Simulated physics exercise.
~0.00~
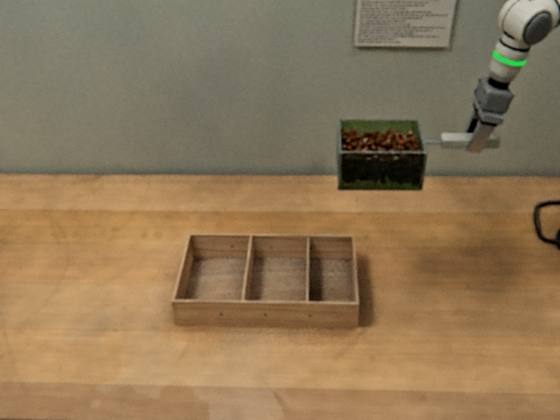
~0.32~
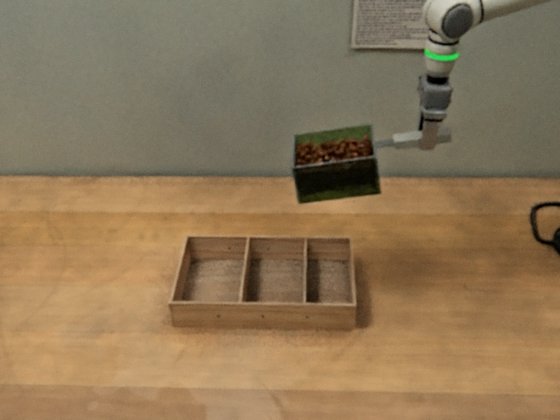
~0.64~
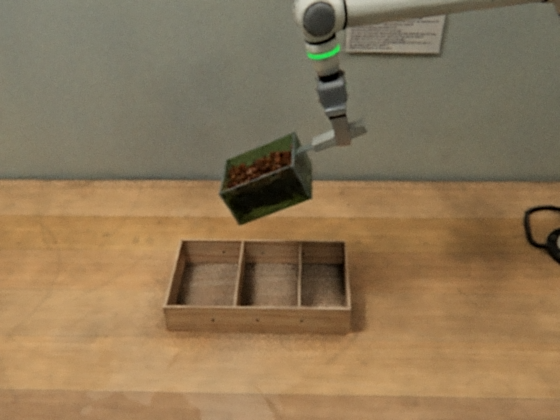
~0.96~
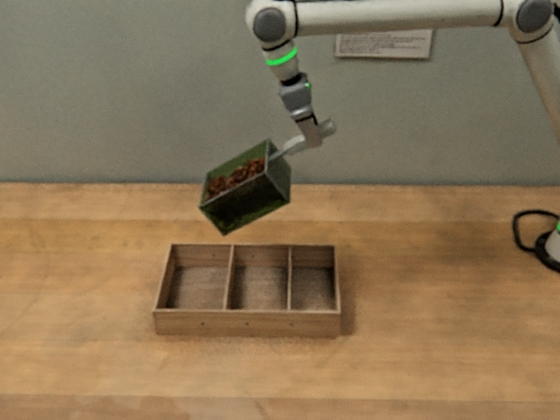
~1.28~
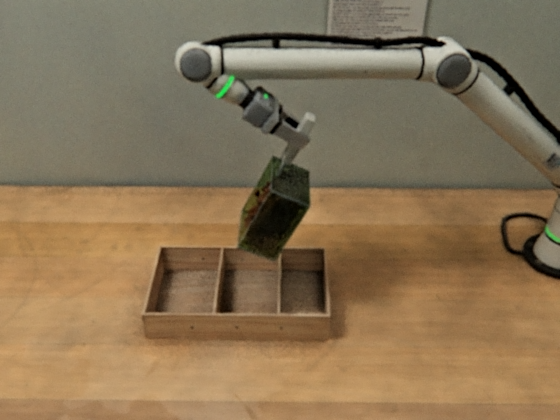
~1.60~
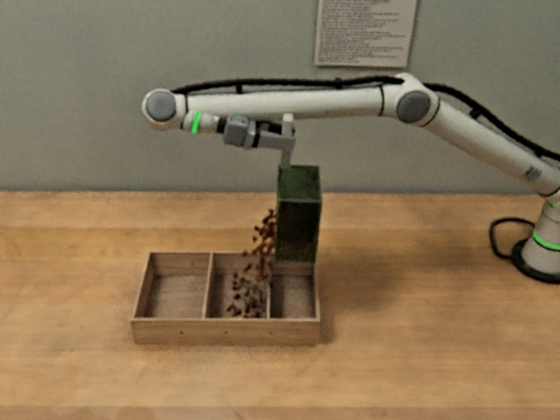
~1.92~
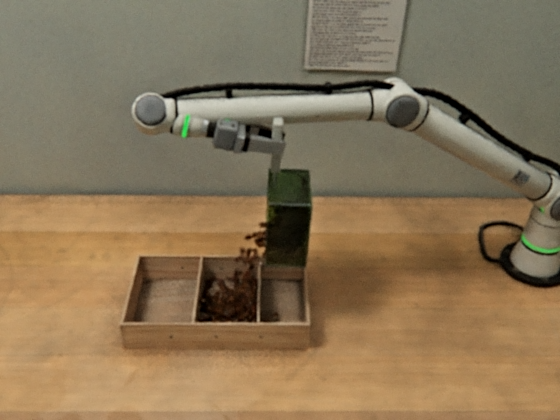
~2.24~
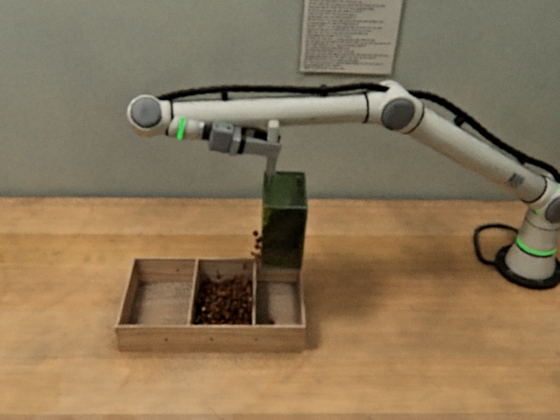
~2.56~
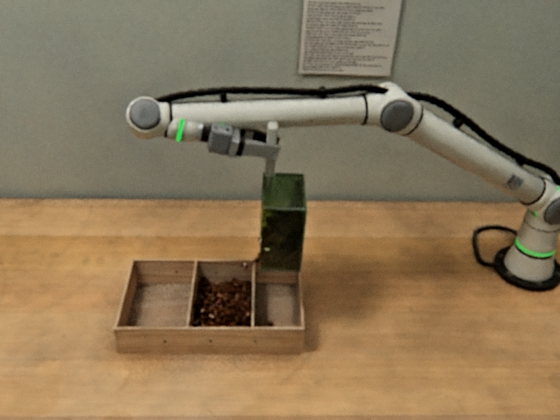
A robot arm tips a green box, pouring brown pellets mostly into a wooden crate's middle section.
